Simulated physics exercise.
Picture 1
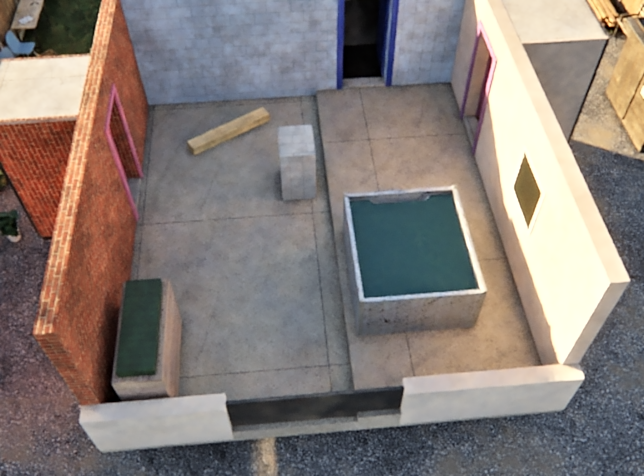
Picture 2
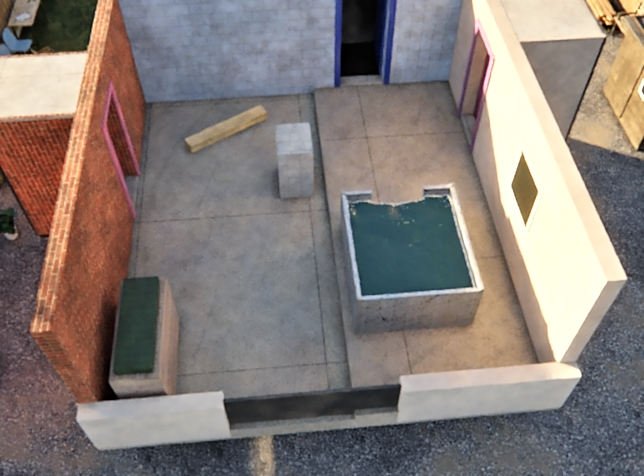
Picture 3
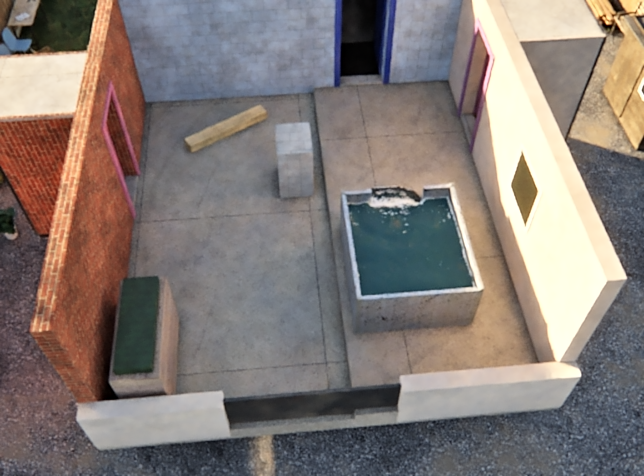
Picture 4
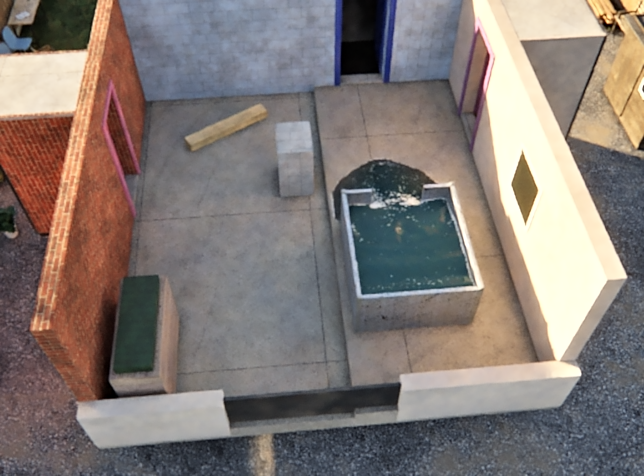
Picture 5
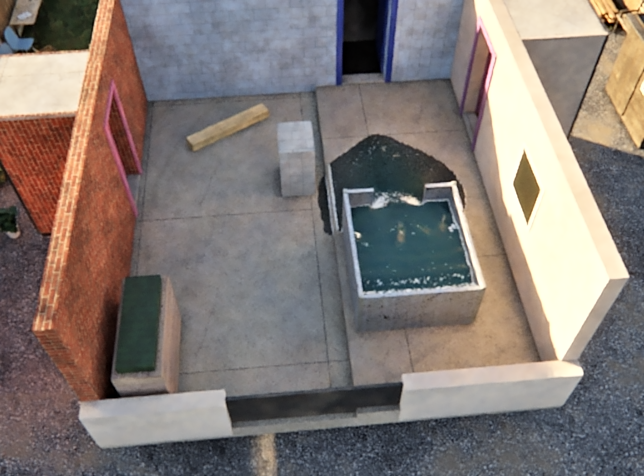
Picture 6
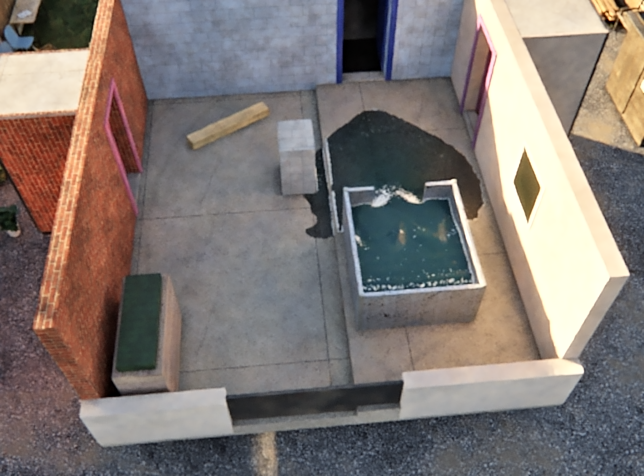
Dark water pours through a gap in the tank's far side and spreads across the floor.
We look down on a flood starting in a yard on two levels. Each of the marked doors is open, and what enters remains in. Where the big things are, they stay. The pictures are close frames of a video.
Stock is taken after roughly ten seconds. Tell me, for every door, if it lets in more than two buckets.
The pink door is going to be at or under the line. The blue door is going to be over the line. The purple door is going to be over the line.
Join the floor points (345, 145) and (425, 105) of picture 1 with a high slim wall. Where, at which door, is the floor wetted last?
Last: The pink one.
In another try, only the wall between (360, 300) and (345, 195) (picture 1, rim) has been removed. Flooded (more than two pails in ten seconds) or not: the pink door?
In that case the pink door crosses the line.
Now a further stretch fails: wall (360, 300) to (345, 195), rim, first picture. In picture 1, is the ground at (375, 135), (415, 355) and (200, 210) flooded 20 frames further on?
Going through them, the first would be still bare, the next submerged and the last submerged.
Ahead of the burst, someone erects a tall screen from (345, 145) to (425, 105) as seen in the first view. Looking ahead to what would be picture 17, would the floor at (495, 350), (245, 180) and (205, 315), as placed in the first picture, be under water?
Untouched, untouched, untouched.
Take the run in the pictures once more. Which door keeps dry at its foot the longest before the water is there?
It's the one in pink.
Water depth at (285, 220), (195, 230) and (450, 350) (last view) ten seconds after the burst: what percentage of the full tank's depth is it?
Some 2, 6 and 2 in a hundred.
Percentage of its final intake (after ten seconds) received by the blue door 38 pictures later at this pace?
Roughly 90 percent.
A moment on, water covers 35 % of the floor; the pink door not reached, the blue door over two buckets in, the purple door wet at the sill, nothing in.
Next, water covers 40 % of the floor; the pink door not reached, the blue door far over two buckets in, the purple door under two buckets in.
Then, water covers 45 % of the floor; the pink door wet at the sill, nothing in, the blue door far over two buckets in, the purple door over two buckets in.
Later, water covers 70 % of the floor; the pink door wet at the sill, nothing in, the blue door far over two buckets in, the purple door over two buckets in.
In the end, water covers 90 % of the floor; the pink door under two buckets in, the blue door far over two buckets in, the purple door over two buckets in.
